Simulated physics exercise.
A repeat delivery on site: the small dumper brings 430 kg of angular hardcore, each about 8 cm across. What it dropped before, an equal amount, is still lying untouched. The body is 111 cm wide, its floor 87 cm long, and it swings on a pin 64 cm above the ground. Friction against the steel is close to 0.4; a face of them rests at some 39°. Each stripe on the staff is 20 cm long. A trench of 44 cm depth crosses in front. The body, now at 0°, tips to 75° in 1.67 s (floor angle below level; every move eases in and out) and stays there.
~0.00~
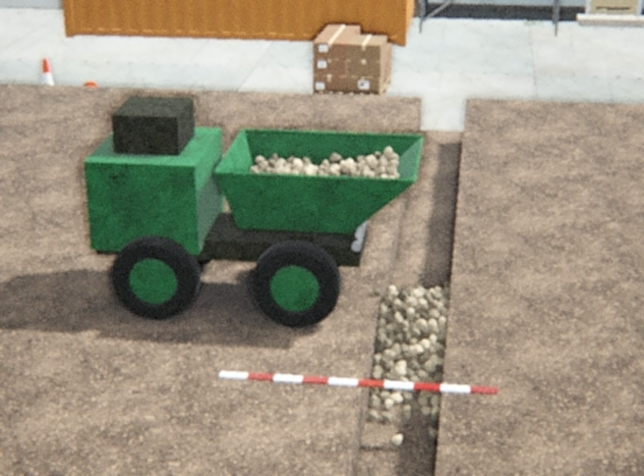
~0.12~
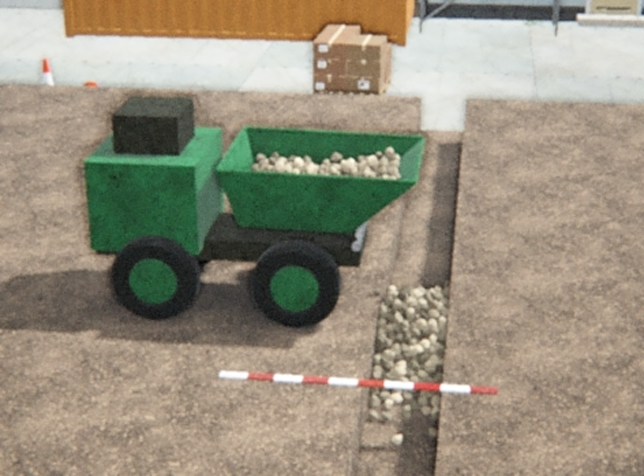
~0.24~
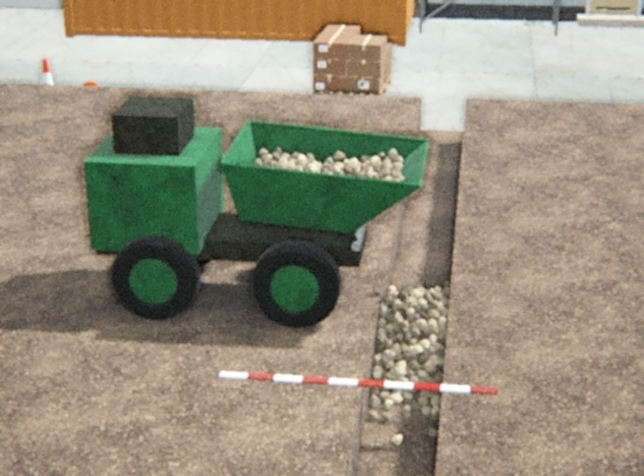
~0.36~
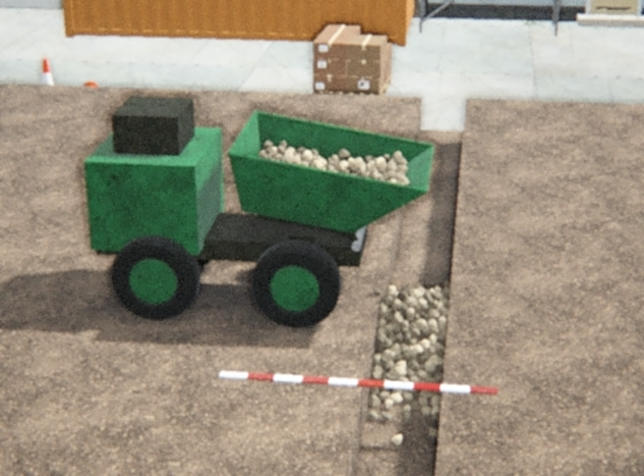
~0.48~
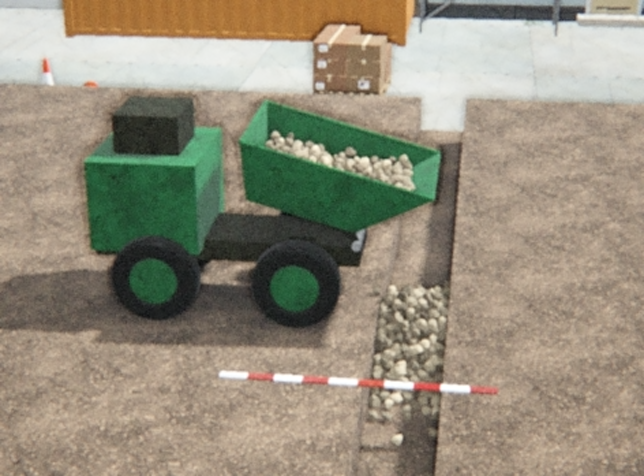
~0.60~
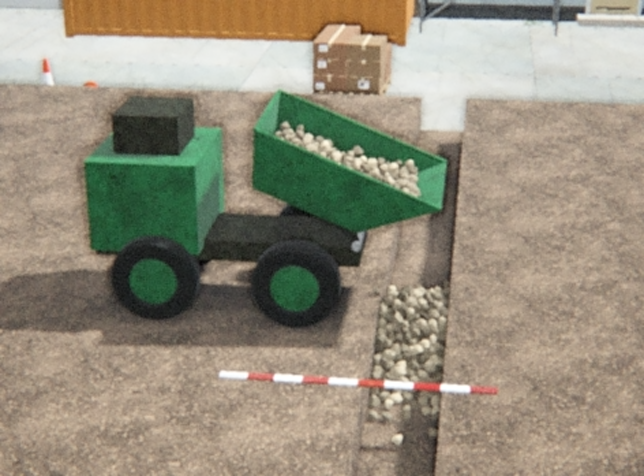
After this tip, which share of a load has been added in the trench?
About 13 per cent.
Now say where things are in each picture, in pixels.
Lip at (414, 181), floor tilted 0°, highest stones at (374, 161). The earlier load is highest near (397, 301), 3 cm above ground level, 100 % in the trench, in the first frame.
Lip at (416, 183), floor tilted 1°, highest stones at (340, 162); the stones move at 0.2 m/s on average, in the second frame.
Lip at (420, 186), floor tilted 4°, highest stones at (301, 160); the stones move at 0.3 m/s on average, in the third frame.
Lip at (426, 192), floor tilted 9°, highest stones at (290, 155); the stones move at 0.4 m/s on average, in the fourth frame.
The body is at 15°, its lip at (433, 200); the top of the load is at (285, 145); the stones move at 0.6 m/s on average, in the fifth frame.
The body is at 22°, its lip at (440, 210); the top of the load is at (292, 136); the stones move at 0.6 m/s on average, in the sixth frame.
After 1.2 s the floor is at 63°; in per cent of one load, 100 in the body, 100 in the trench; the foremost stones are at (445, 315).
After 1.8 s the floor is at 75°; in per cent of one load, 66 in the body, 100 in the trench, 34 past the trench; the foremost stones are at (513, 301).
After 2.1 s the floor is at 75°; in per cent of one load, 21 in the body, 101 in the trench, 78 past the trench; the foremost stones are at (580, 301).
After 4.8 s the floor is at 75°; in per cent of one load, 0 in the body, 113 in the trench, 87 past the trench; the foremost stones are at (632, 308). Net gain in the trench, 13.
